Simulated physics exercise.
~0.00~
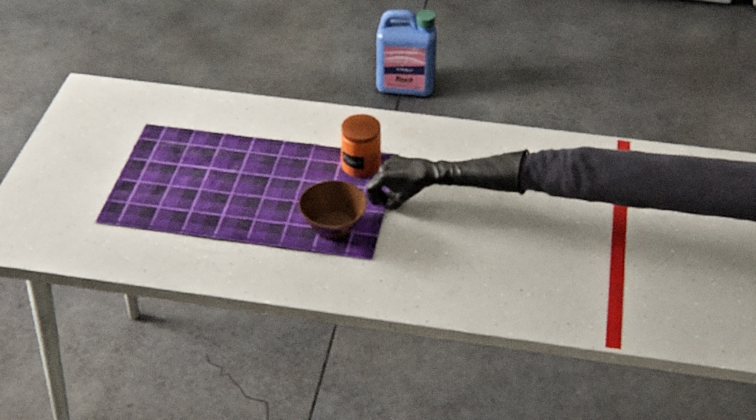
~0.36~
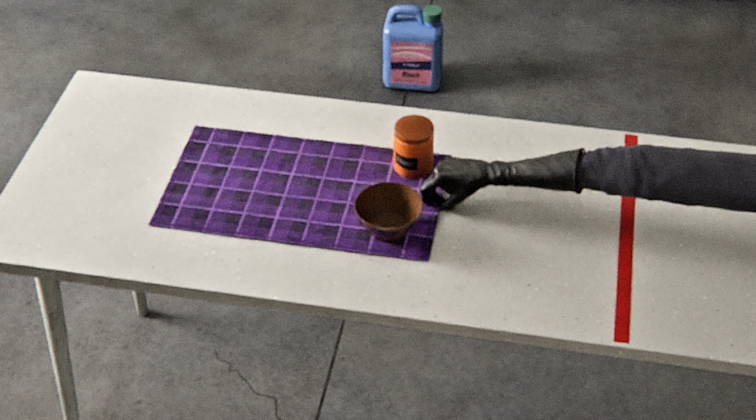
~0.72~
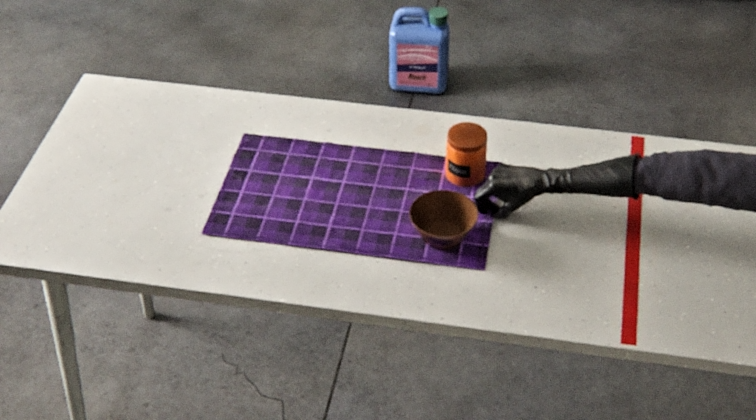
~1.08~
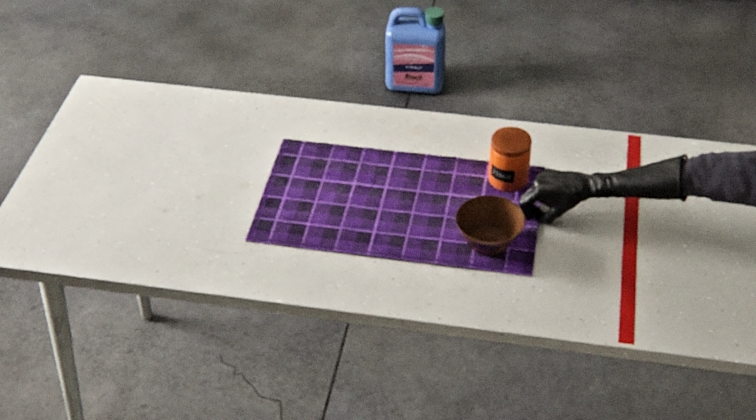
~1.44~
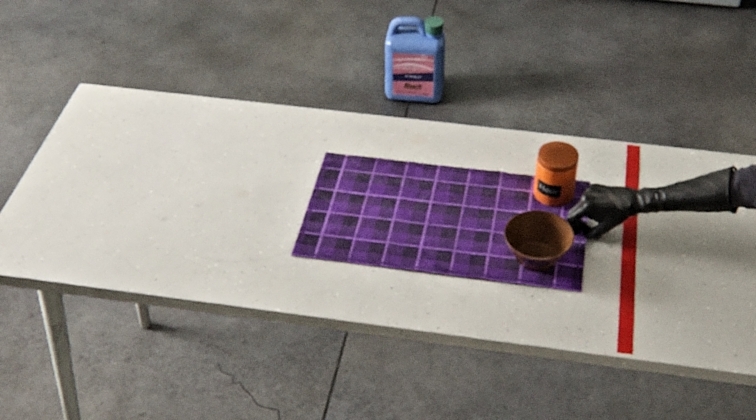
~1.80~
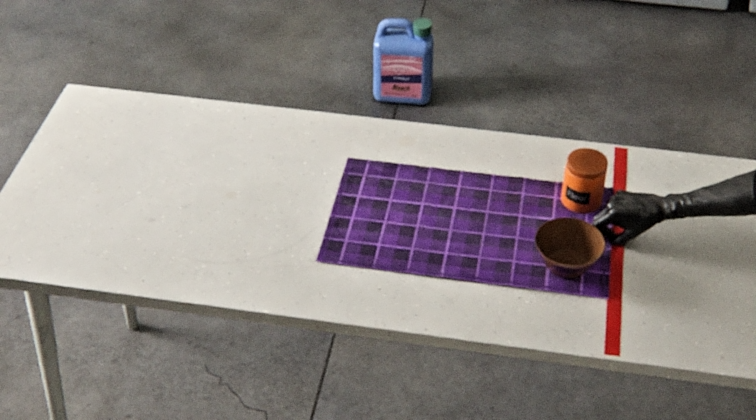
On a white table with a red tape line, a black-gloved hand drew a purple checked cloth steadily to the right, carrying a brown bowl and an upright orange jar, until its edge reached the tape with both still sitting on it.
